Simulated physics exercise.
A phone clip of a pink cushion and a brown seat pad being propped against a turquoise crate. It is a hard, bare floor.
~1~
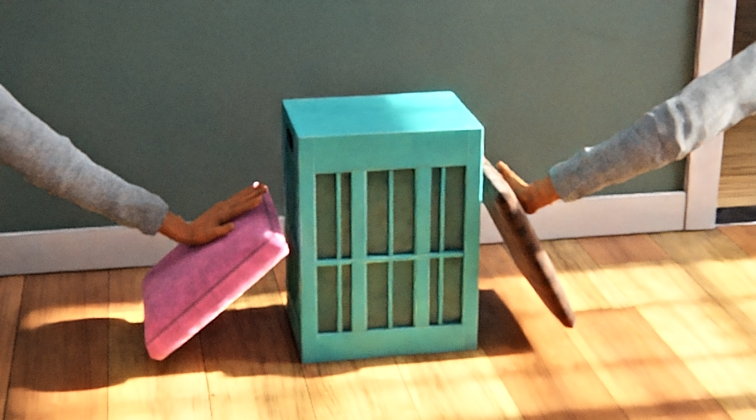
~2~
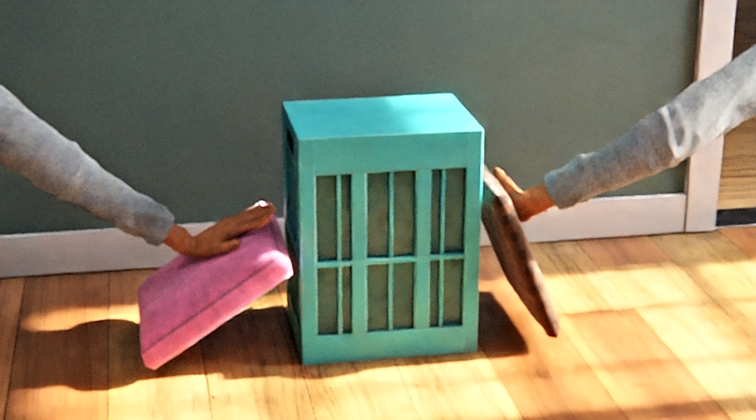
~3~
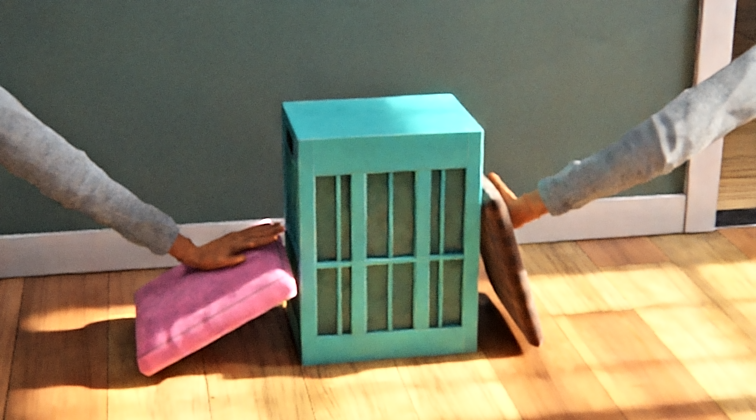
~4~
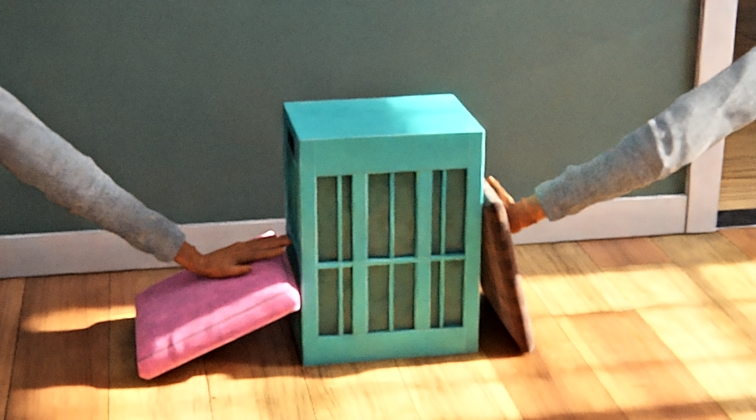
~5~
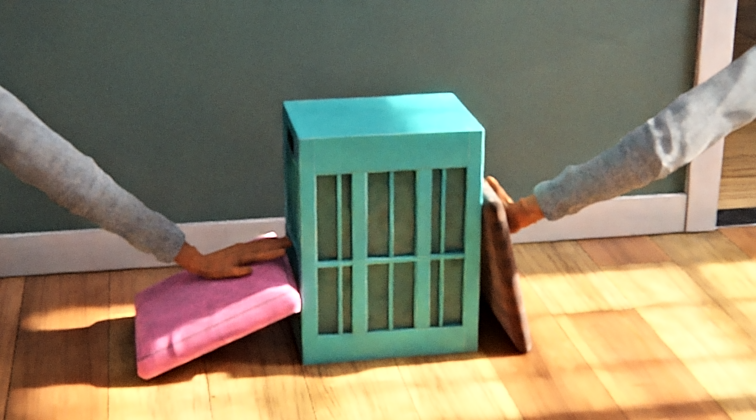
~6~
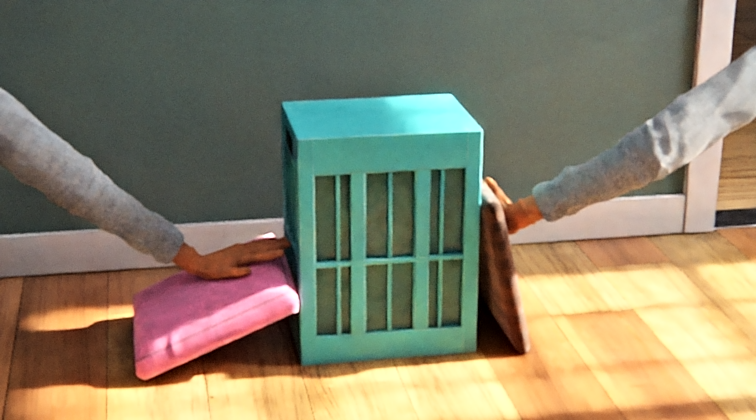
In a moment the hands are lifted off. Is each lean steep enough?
Outcome: The pink cushion slides down flat; the brown seat pad keeps leaning.
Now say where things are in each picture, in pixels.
The first frame shows cushion foot (155, 353), head (281, 245); seat pad foot (570, 324), head (503, 196).
The second frame shows cushion foot (149, 362); seat pad foot (554, 334).
The third frame shows cushion foot (144, 368); seat pad foot (537, 343).
The fourth frame shows cushion foot (143, 372); seat pad foot (527, 348).
The fifth frame shows cushion foot (142, 371); seat pad foot (524, 348).
The sixth frame shows cushion foot (141, 372), head (294, 302), at a low slant; seat pad foot (523, 349), head (493, 207), almost upright.
Then, 0.20 s later than the last view, cushion slipping down near (209, 312); seat pad against the side near (488, 251).
Then, 0.28 s later than the last view, cushion flat on the floor near (210, 323); seat pad against the side near (488, 251).
Then, 0.60 s later than the last view, cushion flat on the floor near (204, 324); seat pad against the side near (488, 251).
Finally, cushion flat on the floor near (205, 324); seat pad against the side near (488, 251). The pink cushion slips and lies down and the brown seat pad holds its lean.
